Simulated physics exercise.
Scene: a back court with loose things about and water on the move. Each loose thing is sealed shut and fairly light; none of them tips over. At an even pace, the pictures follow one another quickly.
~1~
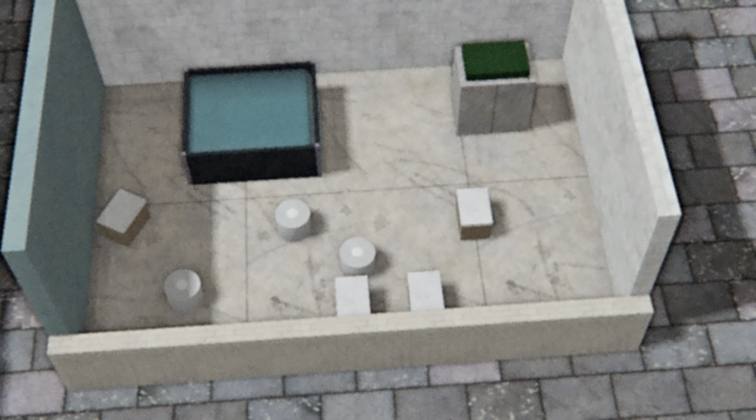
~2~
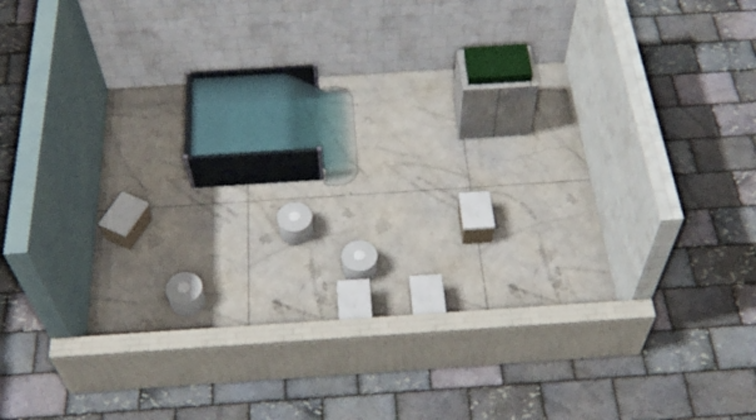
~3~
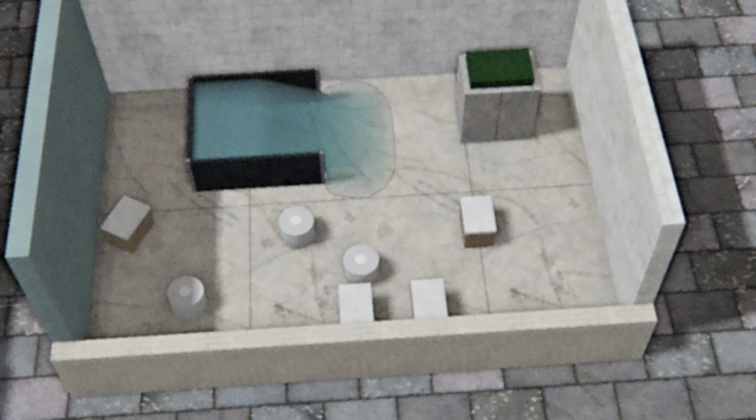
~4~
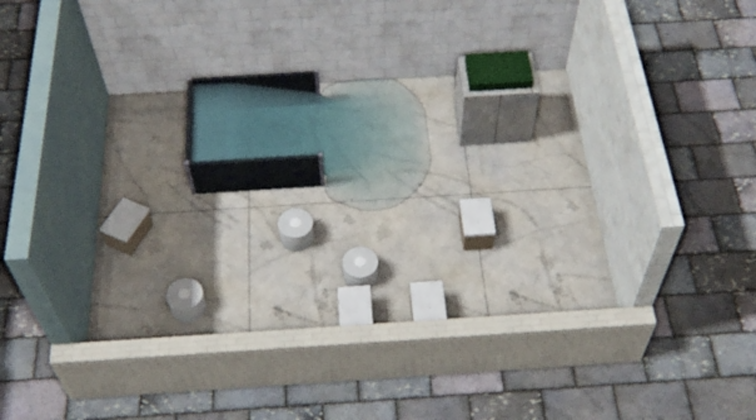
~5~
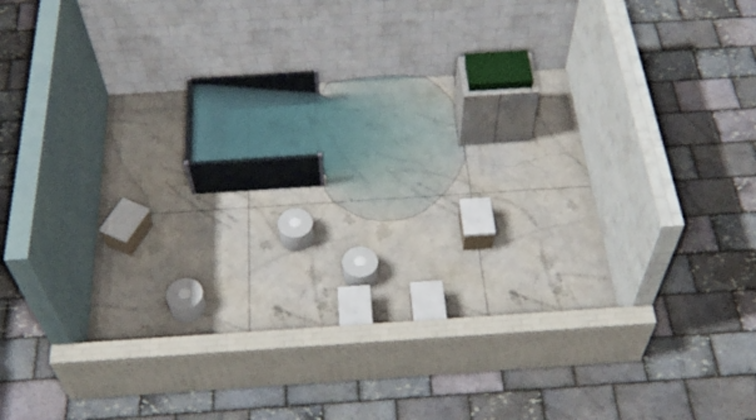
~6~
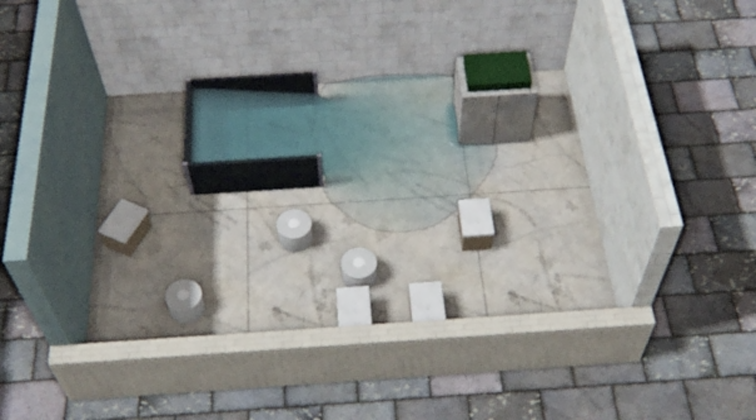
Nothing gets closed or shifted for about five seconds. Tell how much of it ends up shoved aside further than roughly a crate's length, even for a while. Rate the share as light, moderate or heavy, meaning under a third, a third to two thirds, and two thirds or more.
Moderate.
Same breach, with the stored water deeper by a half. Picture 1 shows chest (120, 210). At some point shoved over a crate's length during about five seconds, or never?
For this item: Stayed within that.
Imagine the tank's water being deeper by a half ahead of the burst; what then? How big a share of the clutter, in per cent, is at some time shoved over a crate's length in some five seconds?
I'd put it near 70 out of a hundred.
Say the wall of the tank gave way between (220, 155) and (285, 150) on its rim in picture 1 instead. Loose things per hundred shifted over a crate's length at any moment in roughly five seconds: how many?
I'd say around 100 per cent.
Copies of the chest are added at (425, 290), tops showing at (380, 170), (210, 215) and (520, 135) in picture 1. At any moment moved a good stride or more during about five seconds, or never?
Item by item: Goes the distance, remains in place, goes the distance.
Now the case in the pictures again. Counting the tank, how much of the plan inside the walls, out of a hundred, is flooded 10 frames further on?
I'd estimate around 55 percent.
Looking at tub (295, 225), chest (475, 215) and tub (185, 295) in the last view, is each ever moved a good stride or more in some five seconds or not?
Sequence check gives below that mark, next past that mark, finally below that mark.
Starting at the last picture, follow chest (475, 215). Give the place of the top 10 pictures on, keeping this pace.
Roughly (561, 254).
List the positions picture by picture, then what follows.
The first picture shows a tub at (292, 214), on the bottom; a tub at (357, 252) rests on the ground; 0 of 7 have shifted.
The second picture shows a tub at (295, 217) rests on the ground; a tub at (359, 256) rests on the ground; 0 of 7 have shifted.
The third picture shows a tub at (296, 221), on the bottom; a tub at (361, 260) rests on the ground; 0 of 7 have shifted.
The fourth picture shows a tub at (295, 223) rests on the ground; a tub at (360, 262), on the bottom; 0 of 7 have shifted.
The fifth picture shows a tub at (295, 223) rests on the ground; a tub at (360, 262) rests on the ground; 0 of 7 have shifted.
The sixth picture shows a tub at (294, 224), on the bottom; a tub at (359, 263), on the bottom; 0 of 7 have shifted.
A moment on, 0 of 7 are well off their spots; 0 afloat.
Next, 1 of 7 are well off their spots; 0 afloat.
Later, 1 of 7 are well off their spots; 1 afloat.
In the end, 3 of 7 are well off their spots, and 3 have been at some point; 2 afloat.
